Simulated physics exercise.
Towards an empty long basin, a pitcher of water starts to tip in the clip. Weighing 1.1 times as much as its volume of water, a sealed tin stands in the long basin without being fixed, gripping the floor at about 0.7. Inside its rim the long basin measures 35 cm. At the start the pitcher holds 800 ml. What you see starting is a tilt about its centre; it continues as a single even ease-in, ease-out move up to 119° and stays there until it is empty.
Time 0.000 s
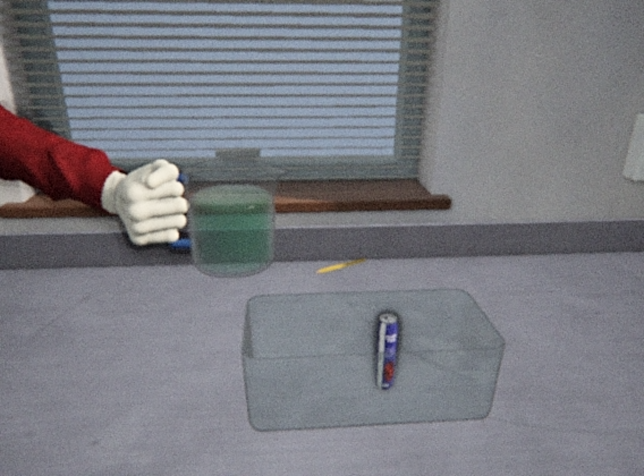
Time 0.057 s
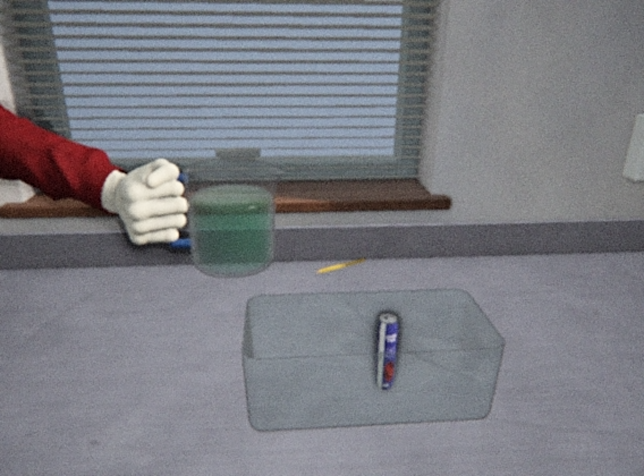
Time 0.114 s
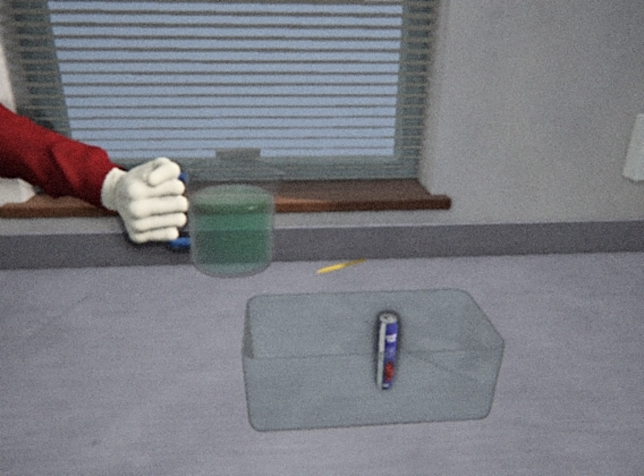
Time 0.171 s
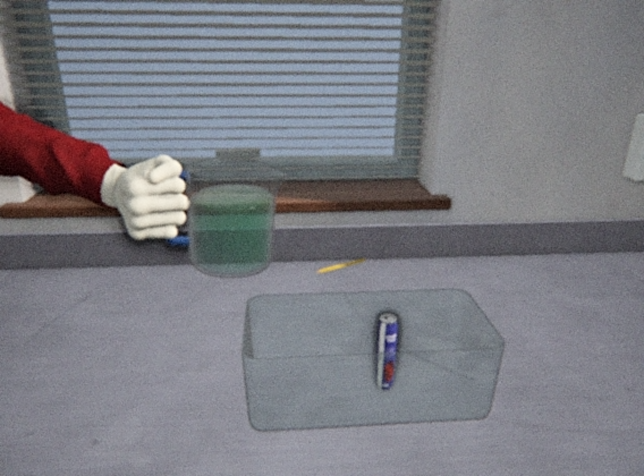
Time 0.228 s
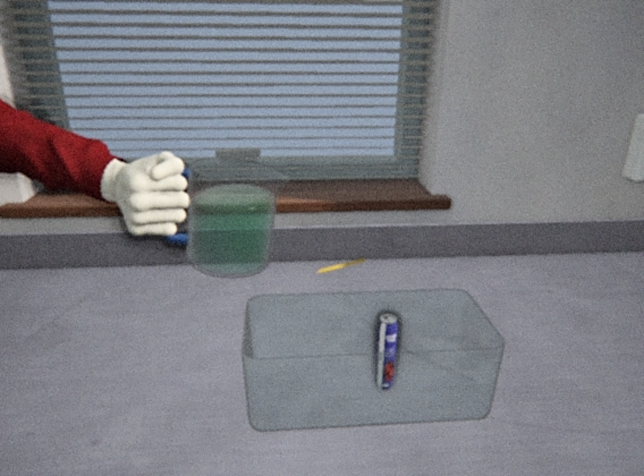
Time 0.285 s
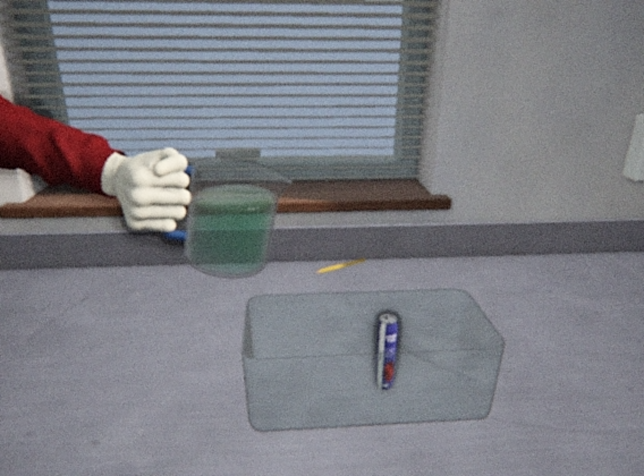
In a plain grey room with a blinds-covered window and a wooden sill, a still camera looks slightly down on a pale floor. A white-gloved hand in a red sleeve at left is beside a clear pitcher of green liquid, with a clear, long basin in front, a blue, red and silver tin, and a small yellowish object behind. The pitcher, level at first, slowly tilts slightly to the right.
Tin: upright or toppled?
Upright.
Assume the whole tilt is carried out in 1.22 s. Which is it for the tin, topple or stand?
Result: Tin still standing.
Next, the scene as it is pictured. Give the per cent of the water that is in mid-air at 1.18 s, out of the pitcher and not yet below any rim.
Estimate: About 20 in a hundred.
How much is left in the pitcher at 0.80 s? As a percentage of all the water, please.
Still held: Roughly 88 % of the total.
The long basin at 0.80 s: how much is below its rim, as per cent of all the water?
At that time the basin holds about 1 per cent of the liquid.
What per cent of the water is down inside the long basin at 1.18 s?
I reckon close to 58 per cent.
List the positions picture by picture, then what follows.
In the first frame, it leans 0°; its right rim is at (285, 170); the water meets the walls at (189, 195) and (272, 194); the long basin's rim runs from (245, 326) to (485, 316); the tin's top is at (388, 322).
In the second frame, it leans 0°; its right rim is at (285, 170); the water meets the walls at (190, 196) and (272, 194).
In the third frame, it leans 2°; its right rim is at (286, 172); the water meets the walls at (190, 196) and (272, 194).
In the fourth frame, it leans 4°; its right rim is at (288, 174); the water meets the walls at (191, 196) and (273, 195).
In the fifth frame, it leans 7°; its right rim is at (290, 177); the water meets the walls at (191, 197) and (274, 195).
In the sixth frame, it leans 10°; its right rim is at (292, 180); the water meets the walls at (192, 197) and (276, 195).
By 0.80 s the tilt is 66° and 88 per cent is still to pour; the tin stands where it began.
By 1.18 s the tilt is 106° and 23 per cent is still to pour; the tin stands where it began.
By 1.57 s the tilt is 119° and 0 per cent is still to pour; the tin stands where it began.
By 2.00 s the tilt is 119° and 0 per cent is still to pour; the tin stands where it began.
At rest the tin stands where it began.
